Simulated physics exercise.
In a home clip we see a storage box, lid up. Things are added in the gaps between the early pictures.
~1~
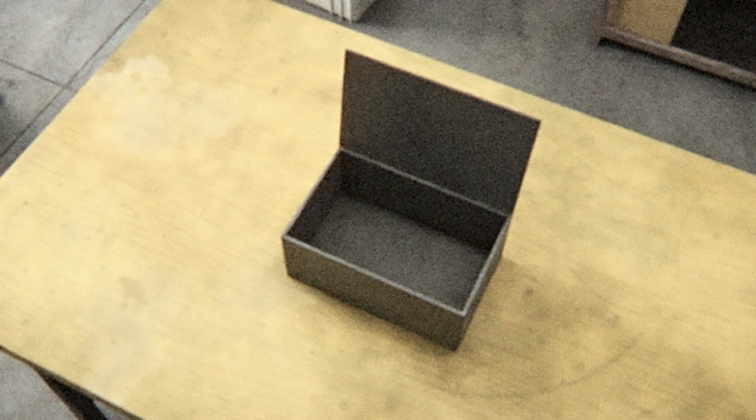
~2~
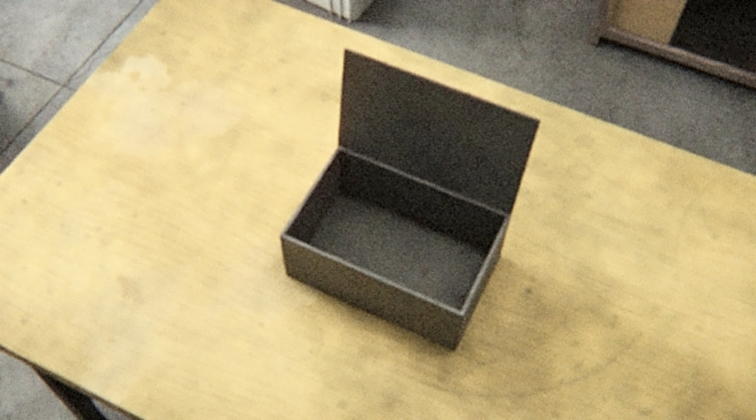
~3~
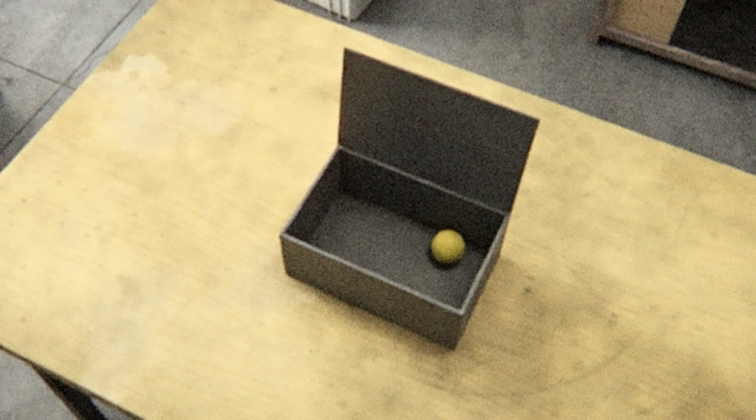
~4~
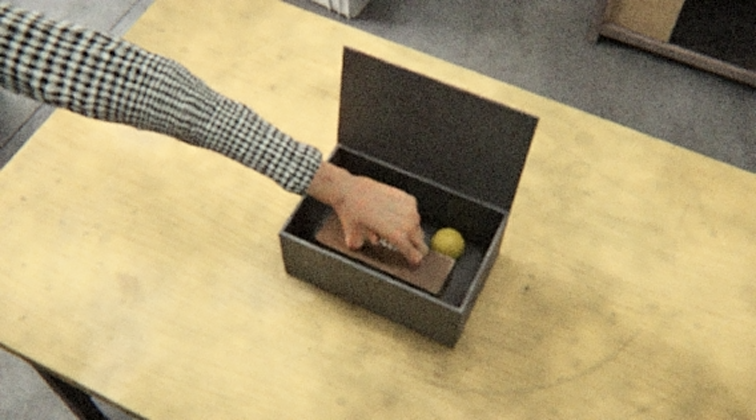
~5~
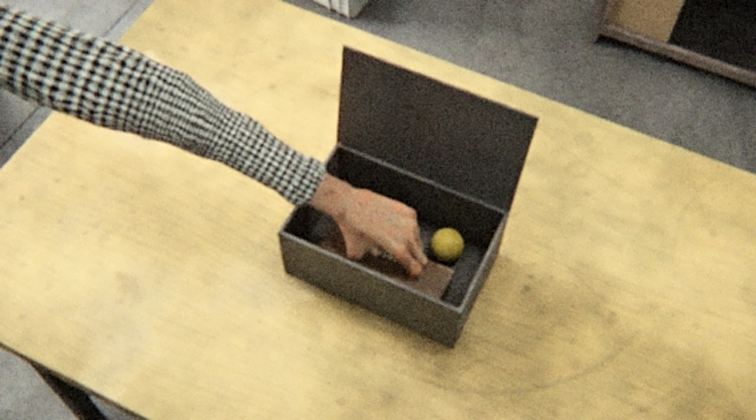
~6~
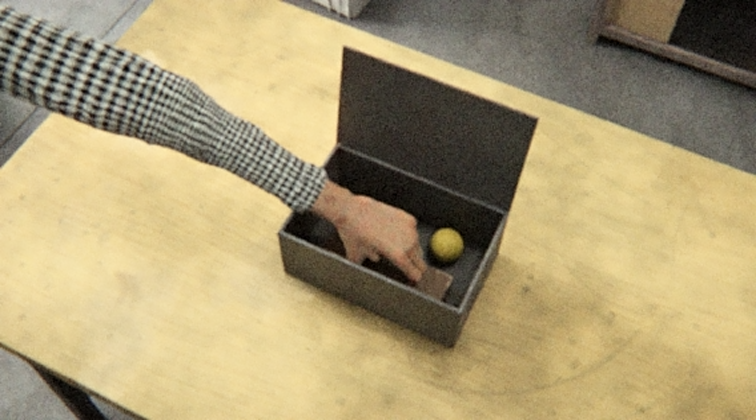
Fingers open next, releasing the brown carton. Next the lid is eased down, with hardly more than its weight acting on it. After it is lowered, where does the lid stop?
It stops flat on the box.
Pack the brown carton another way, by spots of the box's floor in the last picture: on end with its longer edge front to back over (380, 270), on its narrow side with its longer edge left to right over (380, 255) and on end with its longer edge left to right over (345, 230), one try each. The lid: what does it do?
In order: The lid gets blocked, then fits down, then gets blocked.
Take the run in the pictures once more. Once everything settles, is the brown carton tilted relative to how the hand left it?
In the end, it keeps its orientation.
Then, 1.20 s on from there, lid starting down.
Then, 1.60 s on from there, lid 56° above the rim.
Then, 1.80 s on from there, lid 34° above the rim.
Then, 2.00 s on from there, lid 6° above the rim.
In the end, lid shut; both unmoved. At the end, from the last picture's camera, brown carton near (384, 276).
